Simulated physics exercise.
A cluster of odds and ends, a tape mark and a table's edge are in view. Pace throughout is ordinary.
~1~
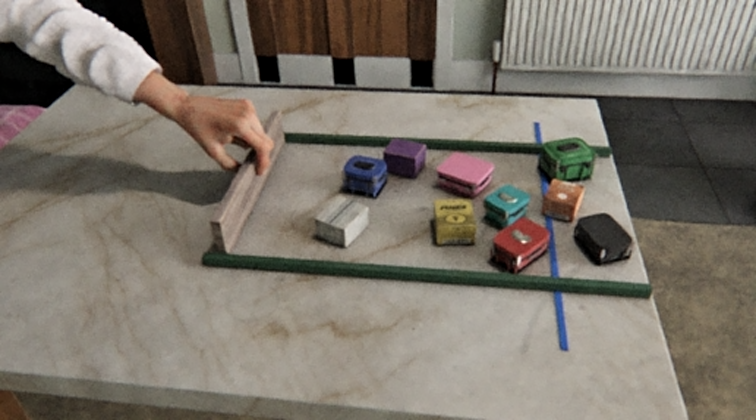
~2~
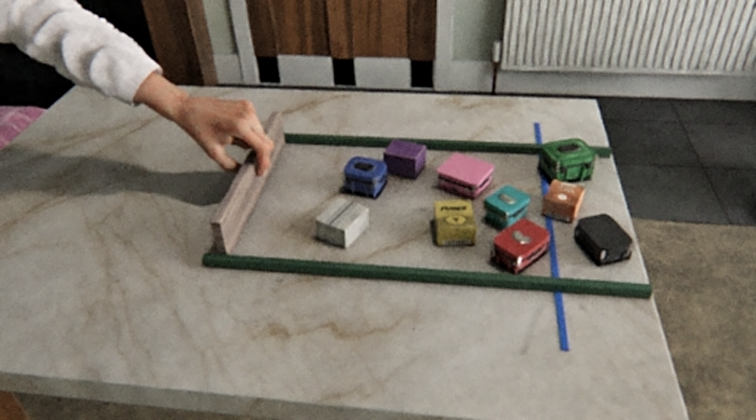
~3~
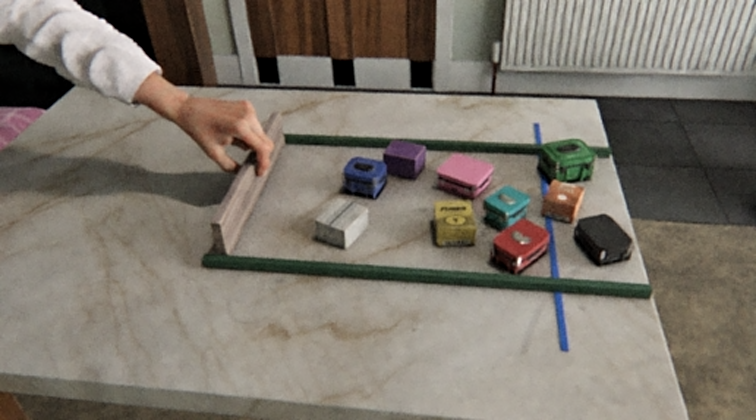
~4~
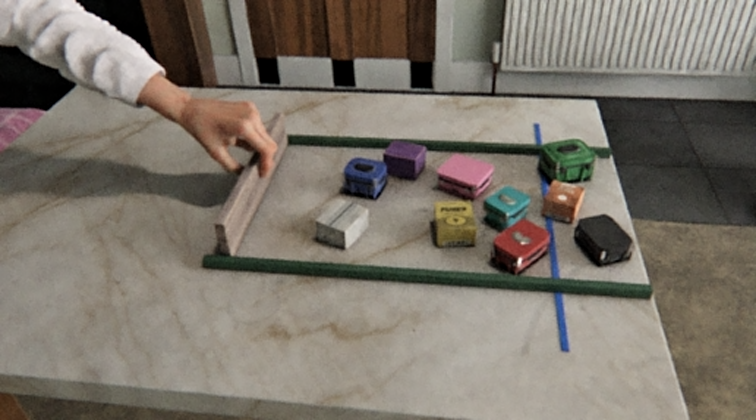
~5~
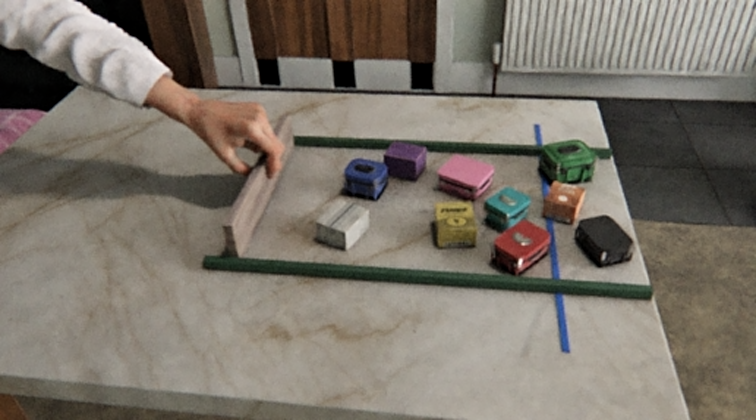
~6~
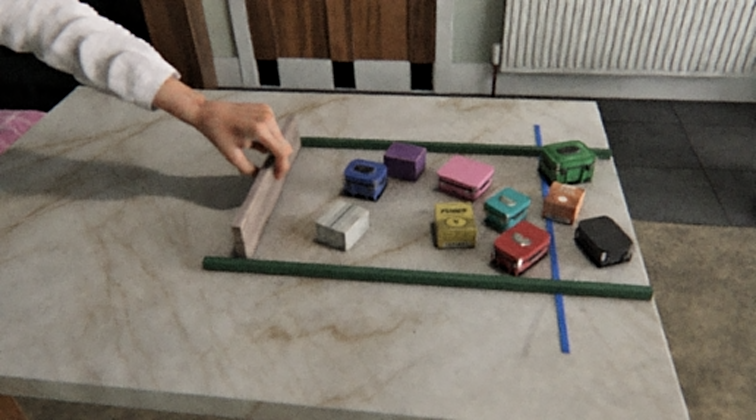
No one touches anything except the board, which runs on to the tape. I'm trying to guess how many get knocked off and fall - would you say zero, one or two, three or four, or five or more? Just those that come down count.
I would say three or four.
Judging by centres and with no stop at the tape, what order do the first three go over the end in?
First the green case, next the black case, then the orange box.
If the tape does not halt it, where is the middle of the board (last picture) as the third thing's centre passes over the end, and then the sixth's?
At (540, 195) for the third, at (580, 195) for the sixth.
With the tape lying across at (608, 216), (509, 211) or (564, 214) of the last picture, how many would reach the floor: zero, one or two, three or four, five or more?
Taking the three places in turn, it would be 5 or more; not one; 3 or 4.
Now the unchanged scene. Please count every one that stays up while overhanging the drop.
Number: 1.
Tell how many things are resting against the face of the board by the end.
4 in contact.
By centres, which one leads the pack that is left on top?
The pink case.
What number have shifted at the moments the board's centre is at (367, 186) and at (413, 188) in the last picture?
One spot: 2. Other spot: 5.
Soon after, none off yet; black case at rest near (603, 242); green case at rest near (567, 163); orange box at rest near (563, 203).
Then, none off yet; black case moving near (614, 243); green case moved about its own width near (609, 162); orange box moved about its own width near (593, 205).
At rest, the number that fall off is three or four; fallen, orange box, green case and black case.
